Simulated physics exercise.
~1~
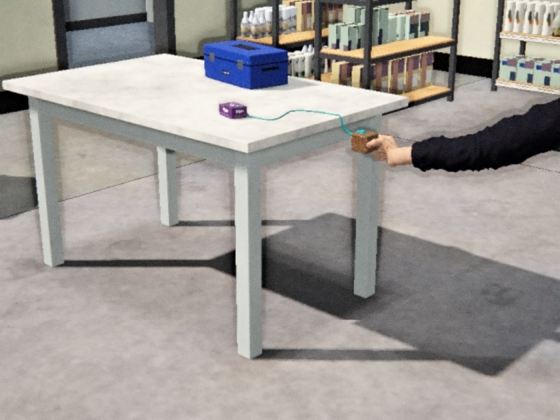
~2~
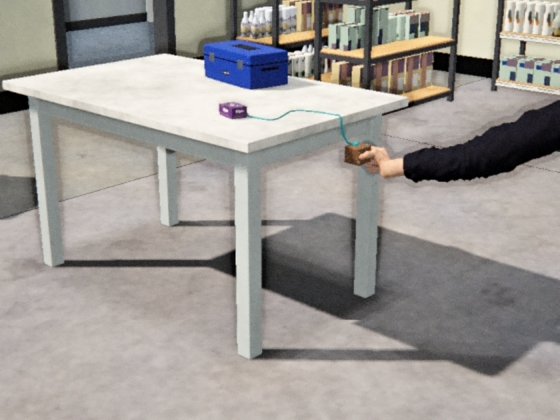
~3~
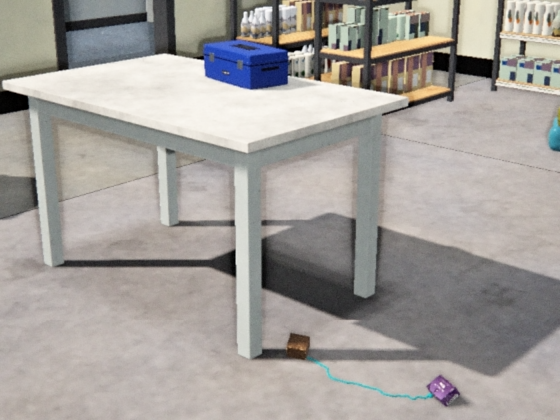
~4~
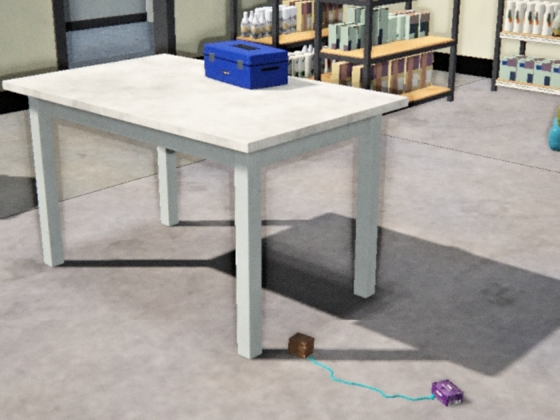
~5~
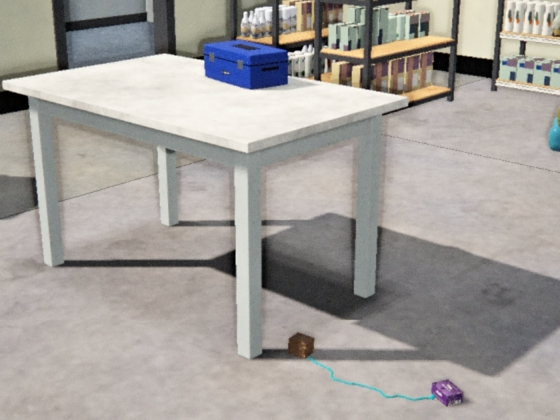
A brown block on a teal shoelace is held by a hand reaching in from the right, just off the edge of a white-topped table in a room with stocked shelves behind, seen from a still, slightly raised view. The shoelace runs across the tabletop to a small purple box, with a blue toolbox farther back. The hand lowers the block slightly below the edge, then lets go and withdraws. The block drops to the floor, and the purple box goes over the edge after it. Both end at rest on the floor, still joined, while the toolbox stays put.
